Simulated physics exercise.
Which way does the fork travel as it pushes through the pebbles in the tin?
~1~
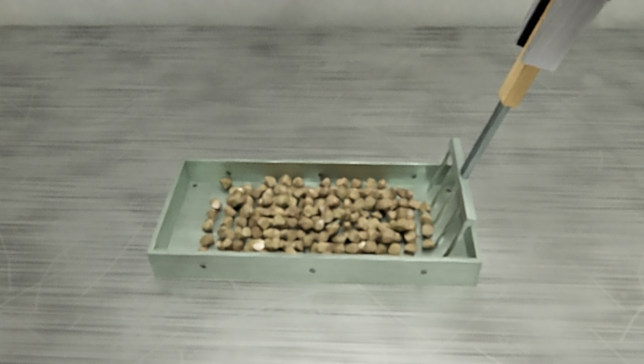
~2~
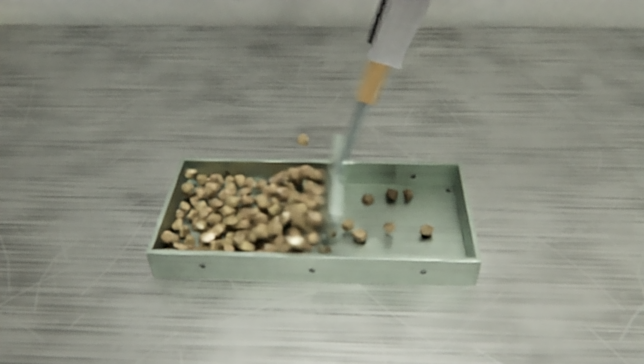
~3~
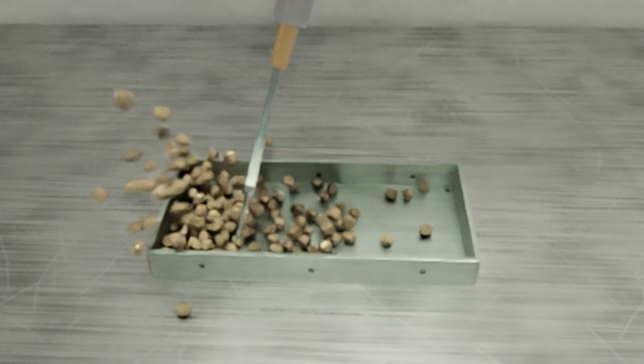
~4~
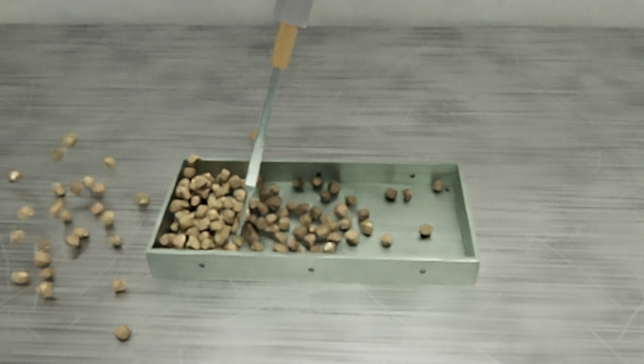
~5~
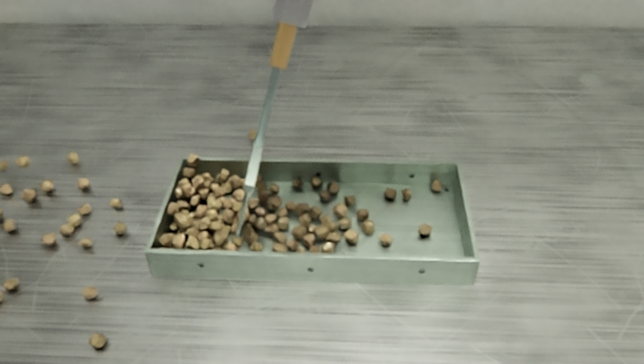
The fork travels to the left, going from the right end of the tin towards the left end.
We see a robot's fork sweep leftward through a shallow green tin of small brown pebbles, heaping them at the left end and flinging some over the edge. The fork stops, and the spilled pebbles scatter across the table to the left while most remain inside.
